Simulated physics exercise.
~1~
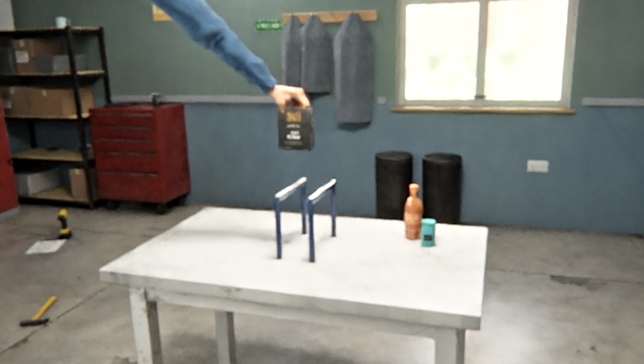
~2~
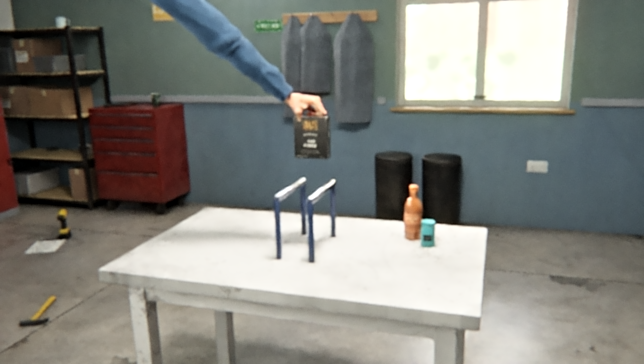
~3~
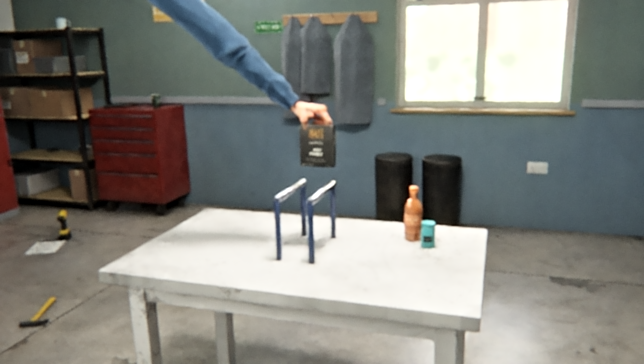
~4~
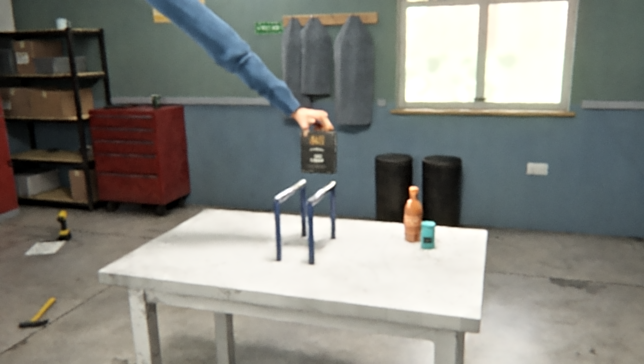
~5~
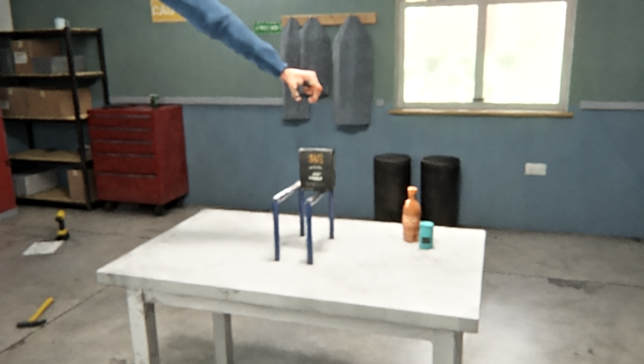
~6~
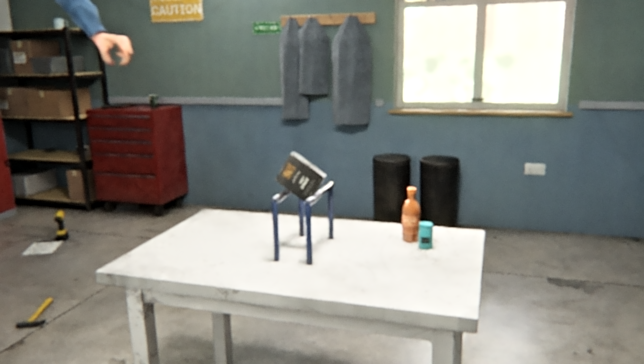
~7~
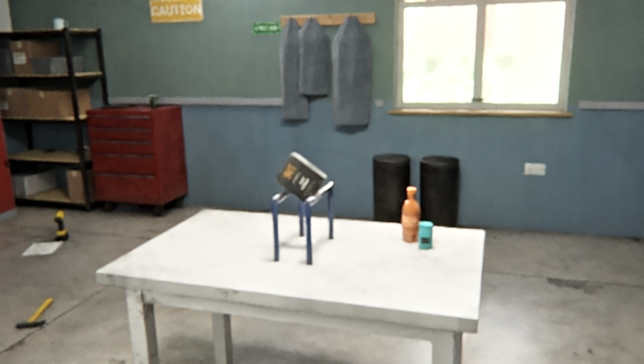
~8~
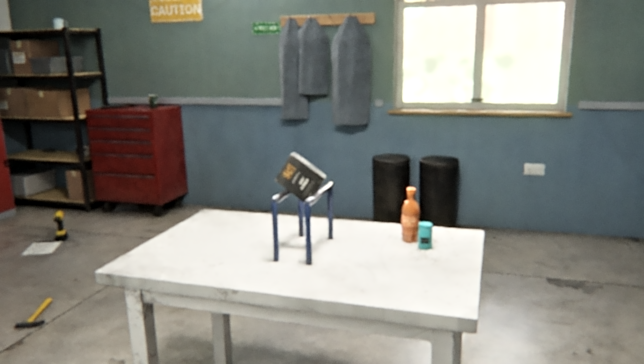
In a workshop, a hand lowers a black packet over two blue supports on a white table, near an orange bottle and turquoise container, then releases it and withdraws left; the packet tips over and comes to rest leaning on top of the supports.
